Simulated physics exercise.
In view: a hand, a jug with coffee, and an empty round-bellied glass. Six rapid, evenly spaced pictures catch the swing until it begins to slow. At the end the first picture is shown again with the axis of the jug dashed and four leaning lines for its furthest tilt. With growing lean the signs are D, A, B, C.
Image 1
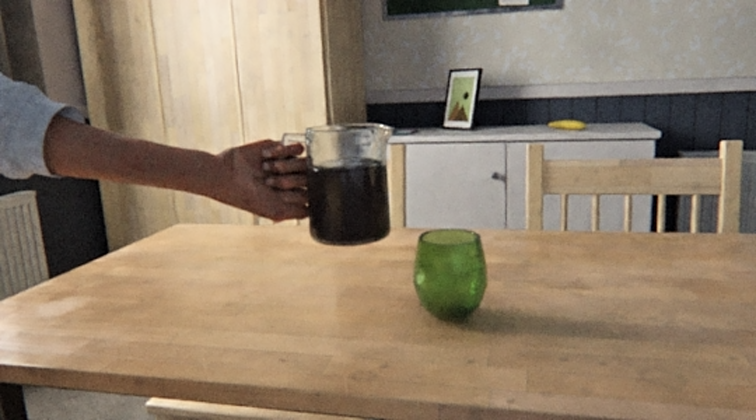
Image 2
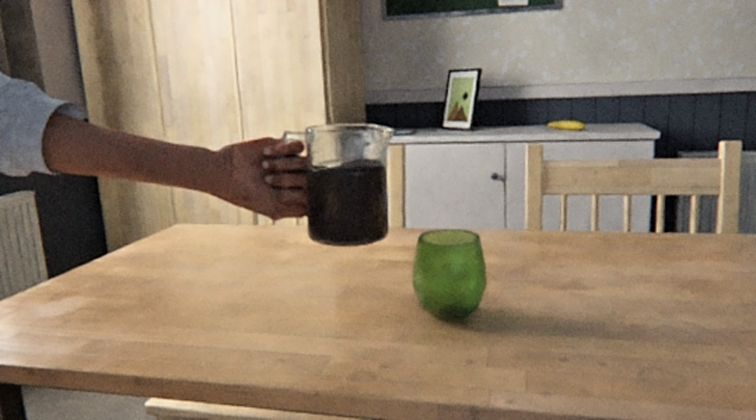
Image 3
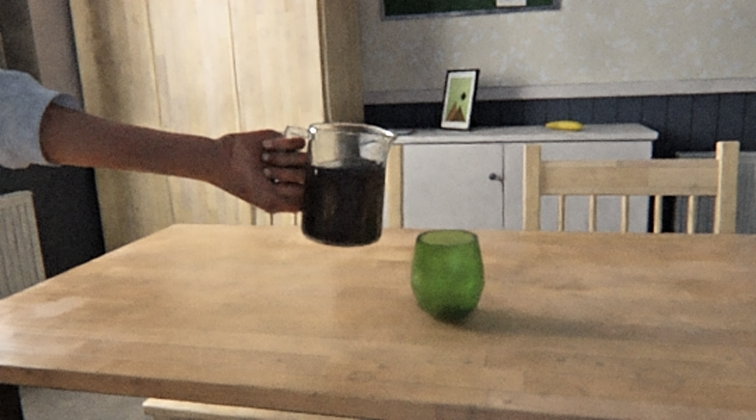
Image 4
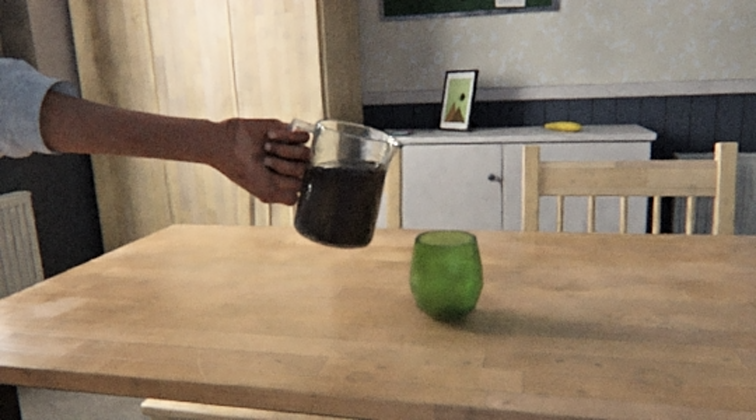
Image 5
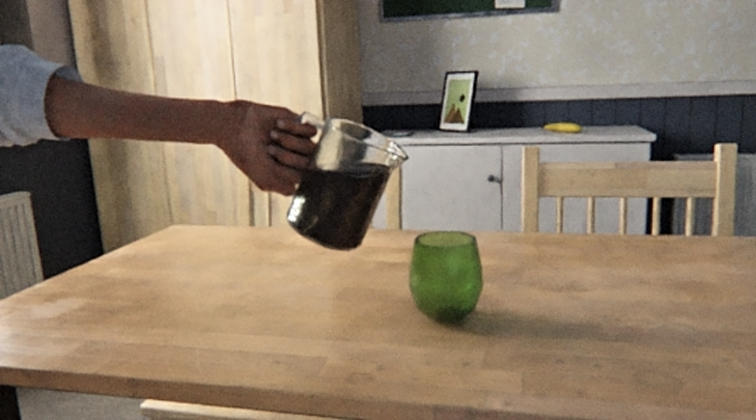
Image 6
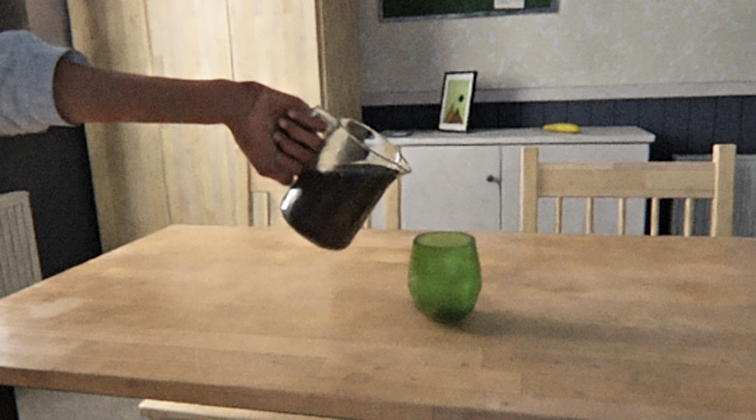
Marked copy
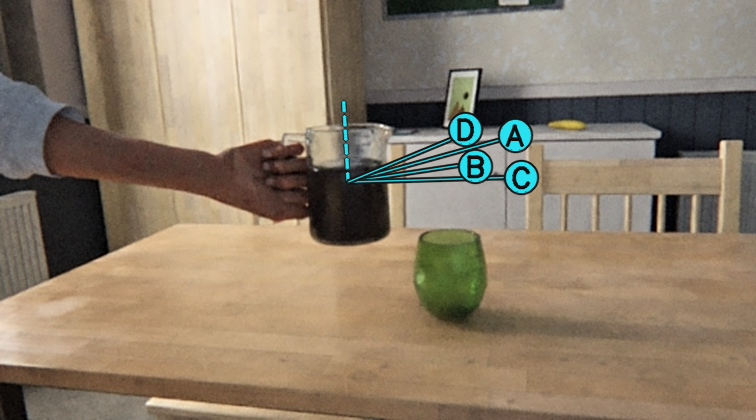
The footage shows a hand holding a glass jug of dark liquid above a wooden table, to the left of an empty green round-bellied glass, then steadily tilting the jug rightward so its spout lowers toward the glass.
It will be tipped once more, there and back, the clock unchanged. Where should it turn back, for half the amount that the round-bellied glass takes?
Use mark D.
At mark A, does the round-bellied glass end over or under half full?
Over half.
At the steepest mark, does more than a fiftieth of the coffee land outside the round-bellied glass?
Yes.
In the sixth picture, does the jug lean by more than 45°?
No.
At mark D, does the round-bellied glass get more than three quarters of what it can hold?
No, less.
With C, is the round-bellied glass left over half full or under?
Over half.
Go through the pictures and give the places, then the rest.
In the first picture, upright, lip at (392, 129); rim of the round-bellied glass round (449, 236); nothing has left yet.
In the second picture, upright, lip at (393, 131); nothing has left yet.
In the third picture, tipped about 7°, lip at (396, 136); nothing has left yet.
In the fourth picture, tipped about 16°, lip at (401, 145); nothing has left yet.
In the fifth picture, tipped about 26°, lip at (407, 158); nothing has left yet.
In the sixth picture, tipped about 37°, lip at (410, 171); nothing has left yet.
On the marked copy, A at (498, 140); B at (457, 165); C at (504, 177); D at (450, 139).
For mark A, the round-bellied glass ends with about 69 % of what it can hold.
For mark B, the round-bellied glass ends with about 82 % of what it can hold; 7 % of the coffee is spilt.
For mark C, the round-bellied glass ends with about 89 % of what it can hold; 14 % of the coffee is spilt.
For mark D, the round-bellied glass ends with about 52 % of what it can hold.
